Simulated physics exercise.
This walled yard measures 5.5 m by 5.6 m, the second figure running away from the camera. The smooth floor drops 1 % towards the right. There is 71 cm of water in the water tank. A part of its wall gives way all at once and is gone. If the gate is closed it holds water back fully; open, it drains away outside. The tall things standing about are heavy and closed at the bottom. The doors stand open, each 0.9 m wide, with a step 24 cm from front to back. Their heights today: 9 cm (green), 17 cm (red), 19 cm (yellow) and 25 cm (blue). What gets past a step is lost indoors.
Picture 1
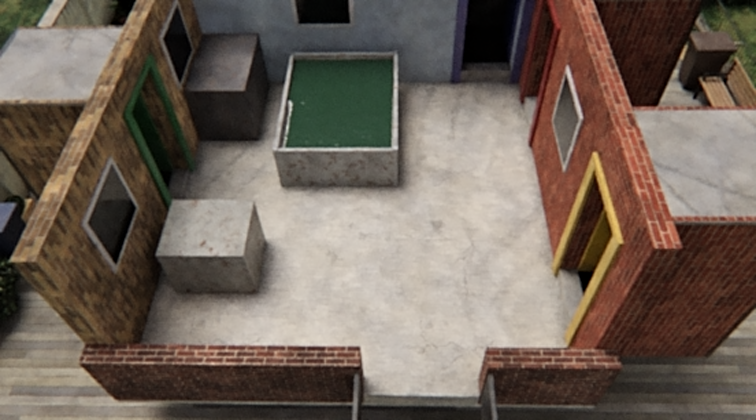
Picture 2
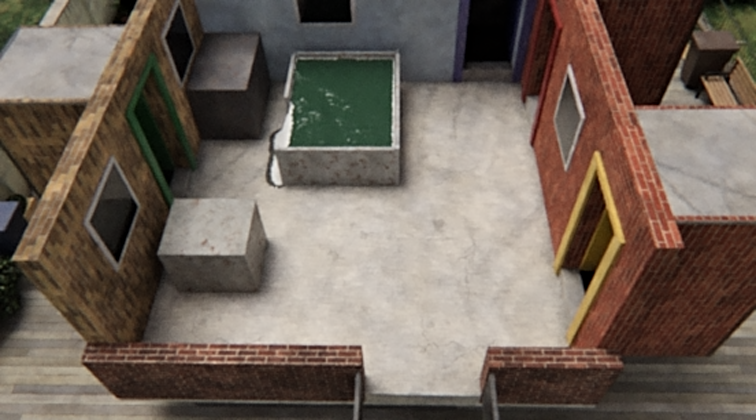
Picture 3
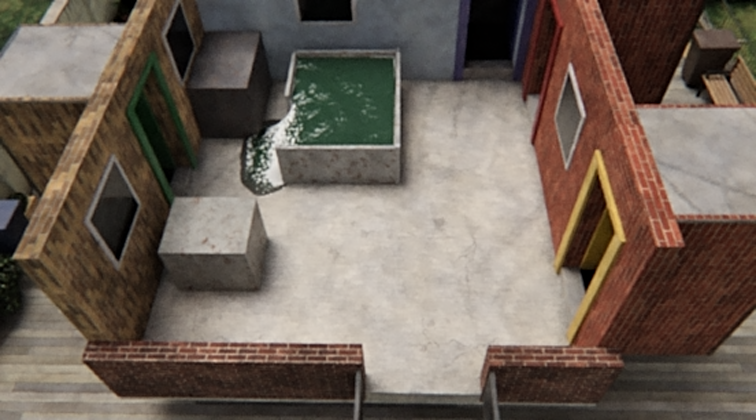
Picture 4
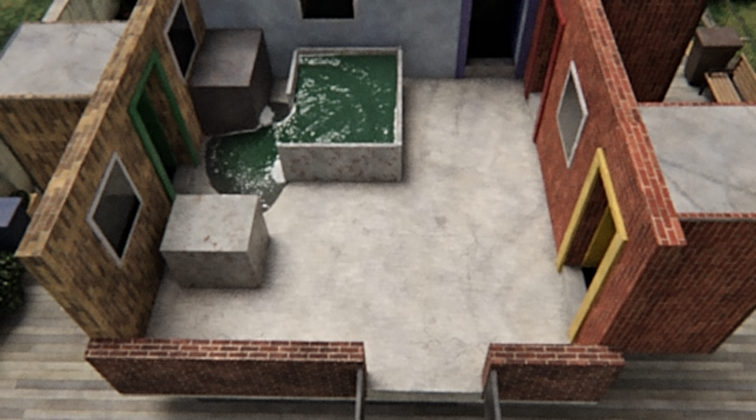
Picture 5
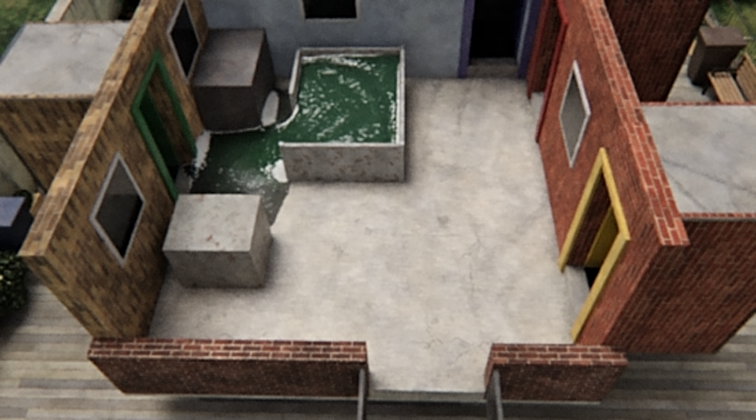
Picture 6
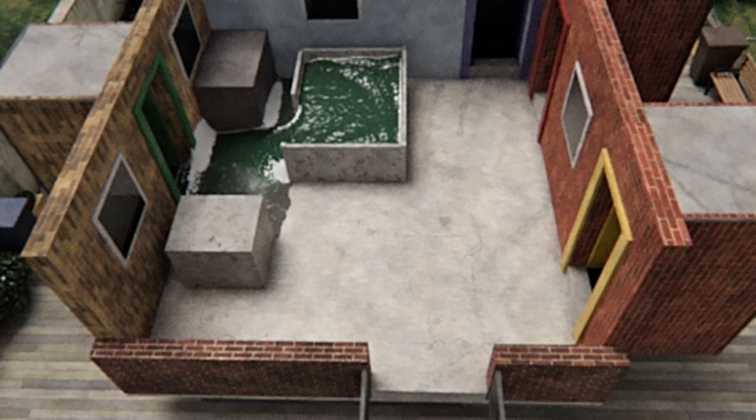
In a walled yard with a smooth grey floor and coloured doorways, green water lies still in a raised stone tank near the back. Water starts pouring out through the tank's left side, rippling the surface inside, then spreads left across the floor between two grey blocks toward the green doorway.
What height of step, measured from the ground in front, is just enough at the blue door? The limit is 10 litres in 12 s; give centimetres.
It would have to be roughly 9 cm high.
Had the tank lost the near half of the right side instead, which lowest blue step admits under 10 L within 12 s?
Some 26 cm.
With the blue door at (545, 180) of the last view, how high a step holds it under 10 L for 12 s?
Roughly 10.5 cm.
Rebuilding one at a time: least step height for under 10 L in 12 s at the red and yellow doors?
Roughly 10.0 cm at red and 10.5 cm at yellow.
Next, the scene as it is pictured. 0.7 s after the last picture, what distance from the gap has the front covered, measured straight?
Some 3.4 m out.
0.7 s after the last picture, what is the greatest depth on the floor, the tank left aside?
About 50 cm.
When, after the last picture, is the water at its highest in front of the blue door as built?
At about 8.0 s.
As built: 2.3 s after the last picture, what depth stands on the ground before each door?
In cm: Green 26, red 0, yellow 0, blue 2.
Then, 0.7 s after the last picture water covers 20 % of the floor, deepest (50 cm) near (206, 149); it has not reached the blue door.
Then, 2.3 s after the last picture water covers 40 % of the floor, deepest (35 cm) near (146, 353); 2 cm at the blue door, 0 litres in over its 25 cm step.
Then, 11.3 s after the last picture water covers 95 % of the floor, deepest (14 cm) near (523, 78); 9 cm at the blue door, 0 litres in over its 25 cm step.
At the blue door as built, the water peaked near 12 cm, 7.9 s after the last picture.
Run again over the same 12 s with other heights there, 24 litres in over 7 cm, 7 litres over 10 cm. The limit of 10 litres is kept from about 9 cm up.
